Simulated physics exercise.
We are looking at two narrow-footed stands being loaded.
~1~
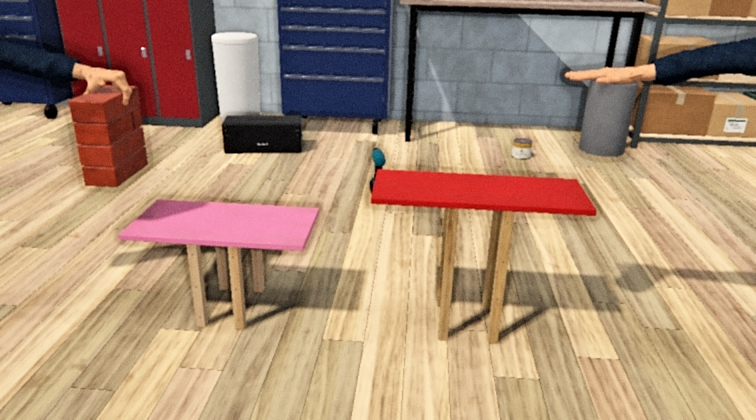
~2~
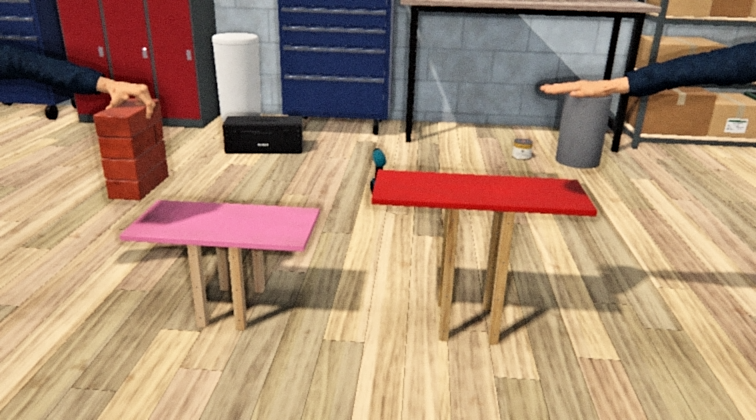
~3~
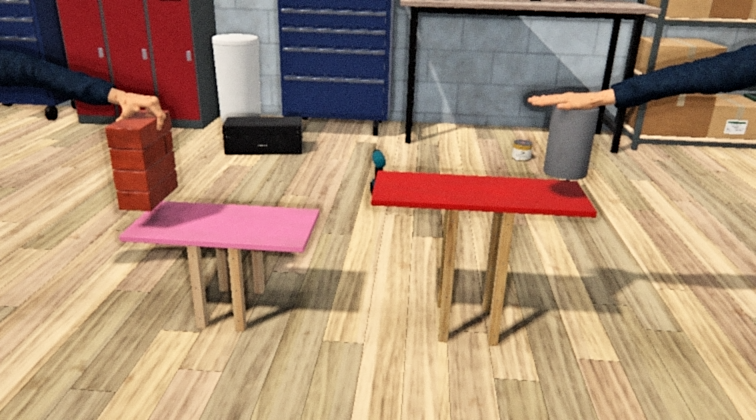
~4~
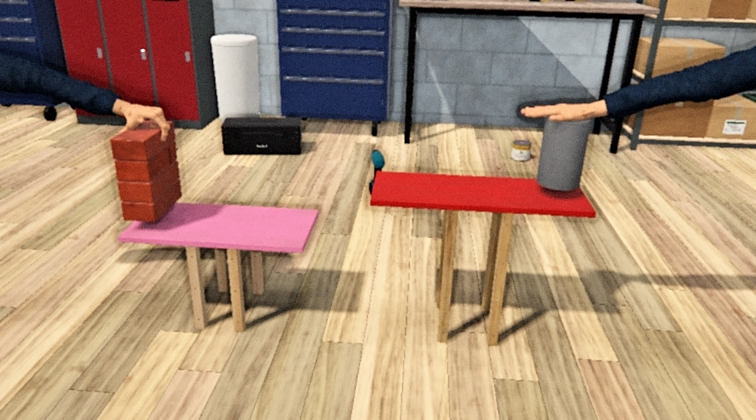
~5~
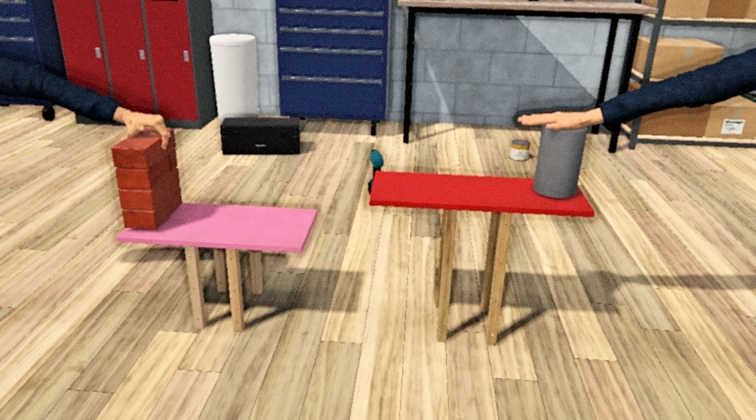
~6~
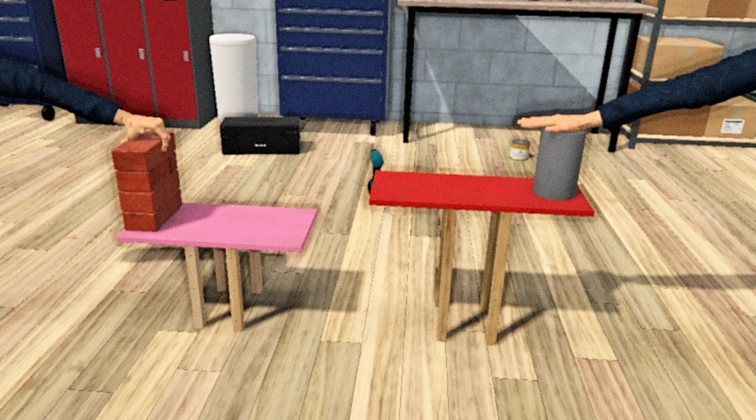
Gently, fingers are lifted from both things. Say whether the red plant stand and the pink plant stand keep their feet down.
Outcome: The red plant stand stays up. The pink plant stand comes down.
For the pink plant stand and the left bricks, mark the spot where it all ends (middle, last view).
The first ends near (150, 242), the second near (31, 283).
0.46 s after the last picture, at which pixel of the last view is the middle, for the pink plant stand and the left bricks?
(178, 225) and (99, 223).
Then, 0.34 s on from there, red plant stand at rest near (477, 192); pink plant stand turned 14° from its first pose near (200, 221).
Then, 0.46 s on from there, red plant stand at rest near (477, 192); pink plant stand turned 34° from its first pose near (178, 225).
Then, 0.54 s on from there, red plant stand at rest near (477, 192); pink plant stand turned 53° from its first pose near (162, 239).
In the end, the red plant stand stays flat on its feet, near (477, 192); the pink plant stand tips up, near (150, 242).
